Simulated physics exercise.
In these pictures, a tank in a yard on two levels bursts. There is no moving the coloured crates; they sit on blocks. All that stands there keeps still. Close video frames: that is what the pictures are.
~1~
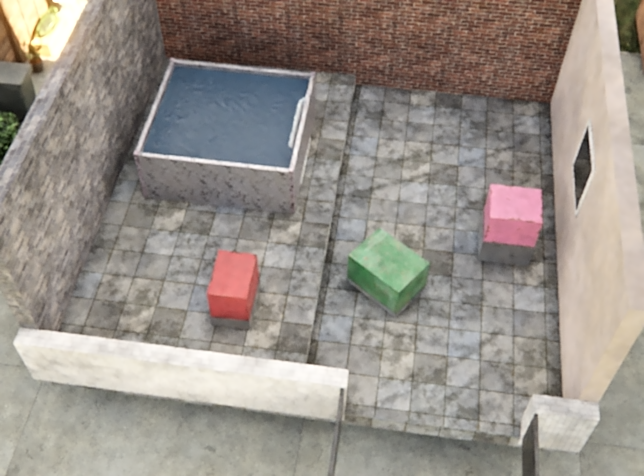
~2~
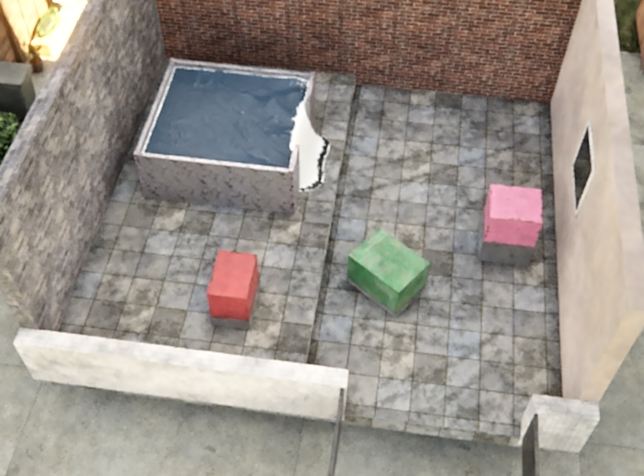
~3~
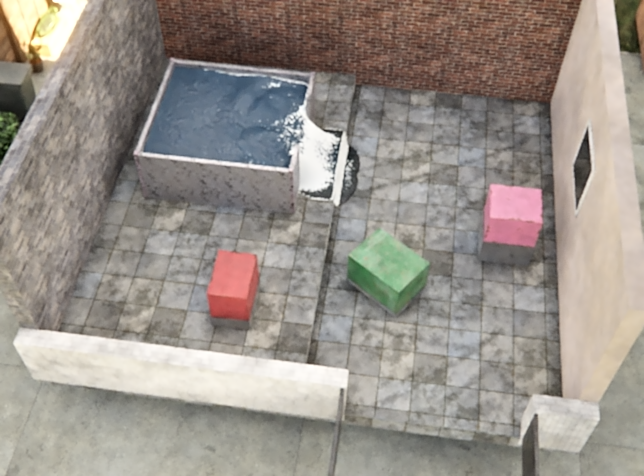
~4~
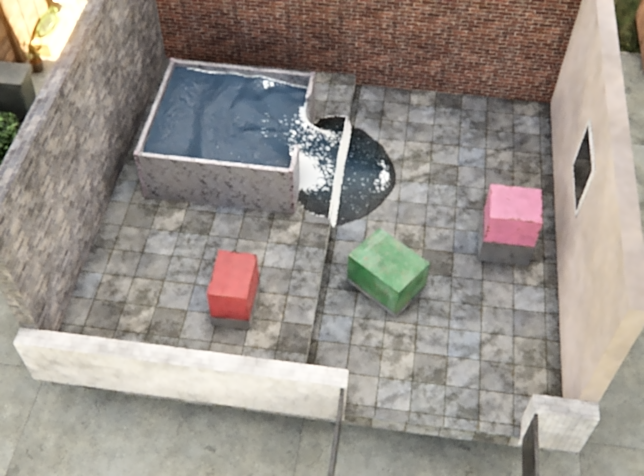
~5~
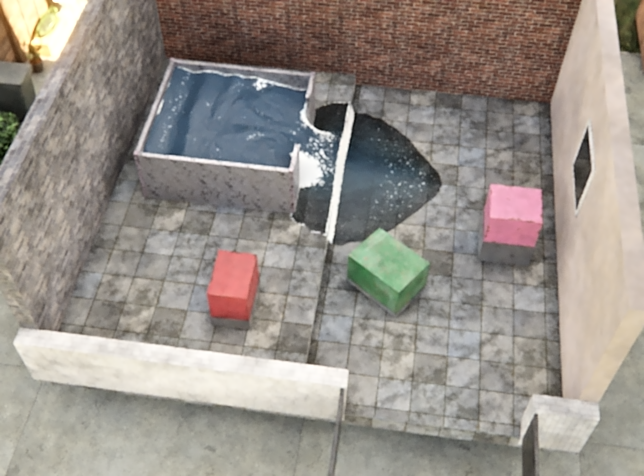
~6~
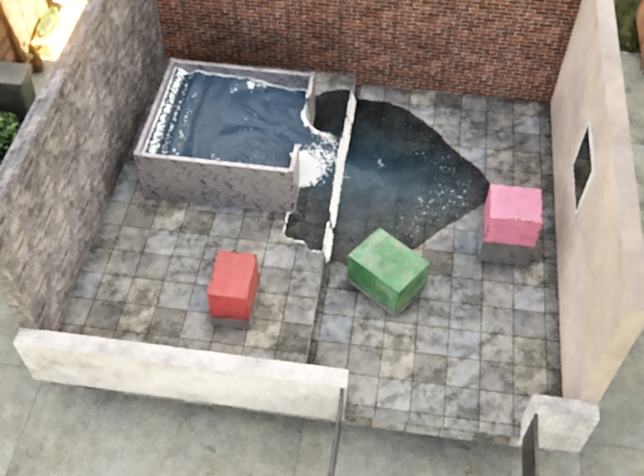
Water bursts from the right side of a raised stone tank at the back left of a walled, paved yard, seen from high above by a still camera. A red crate sits front left, a green one near the middle and a pink one at right, all motionless. The water pours over a step in white foam, then spreads rightward in a widening dark pool, reaching the green and pink crates while ripples cross the tank.
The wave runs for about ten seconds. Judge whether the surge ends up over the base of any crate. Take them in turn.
In the end the red crate remains clear of the water all along, the pink crate remains clear of the water all along, the green crate doesn't remain clear of the water all along.
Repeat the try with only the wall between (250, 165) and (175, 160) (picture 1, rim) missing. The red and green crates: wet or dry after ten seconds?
Taking them in turn, the red crate is overtopped and the green crate is overtopped.
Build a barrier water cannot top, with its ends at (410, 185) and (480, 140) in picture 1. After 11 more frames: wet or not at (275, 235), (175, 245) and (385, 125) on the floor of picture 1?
One by one: Spared, spared, soaked.
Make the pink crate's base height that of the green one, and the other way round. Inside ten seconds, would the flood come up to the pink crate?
My reading: Pink ends up wet.
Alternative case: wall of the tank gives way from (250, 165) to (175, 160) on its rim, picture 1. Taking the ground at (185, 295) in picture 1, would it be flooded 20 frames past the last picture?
Pretty sure it's in a puddle at that location.
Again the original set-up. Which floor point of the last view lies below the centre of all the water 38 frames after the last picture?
At roughly (386, 190).
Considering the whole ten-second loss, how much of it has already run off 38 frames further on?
Share gone: About 35 %.
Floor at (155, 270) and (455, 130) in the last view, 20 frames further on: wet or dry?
Result, in sequence: Unwetted; waterlogged.
A moment on, water covers 40 % of the floor; the red crate not reached, the pink crate water round its plinth, the green crate water round its plinth.
Next, water covers 45 % of the floor; the red crate not reached, the pink crate water round its plinth, the green crate water round its plinth.
Then, water covers 50 % of the floor; the red crate not reached, the pink crate water round its plinth, the green crate water round its plinth.
Later, water covers 60 % of the floor; the red crate not reached, the pink crate water round its plinth, the green crate water round its plinth.
In the end, water covers 60 % of the floor; the red crate stayed above the water, the pink crate stayed above the water, the green crate was topped.
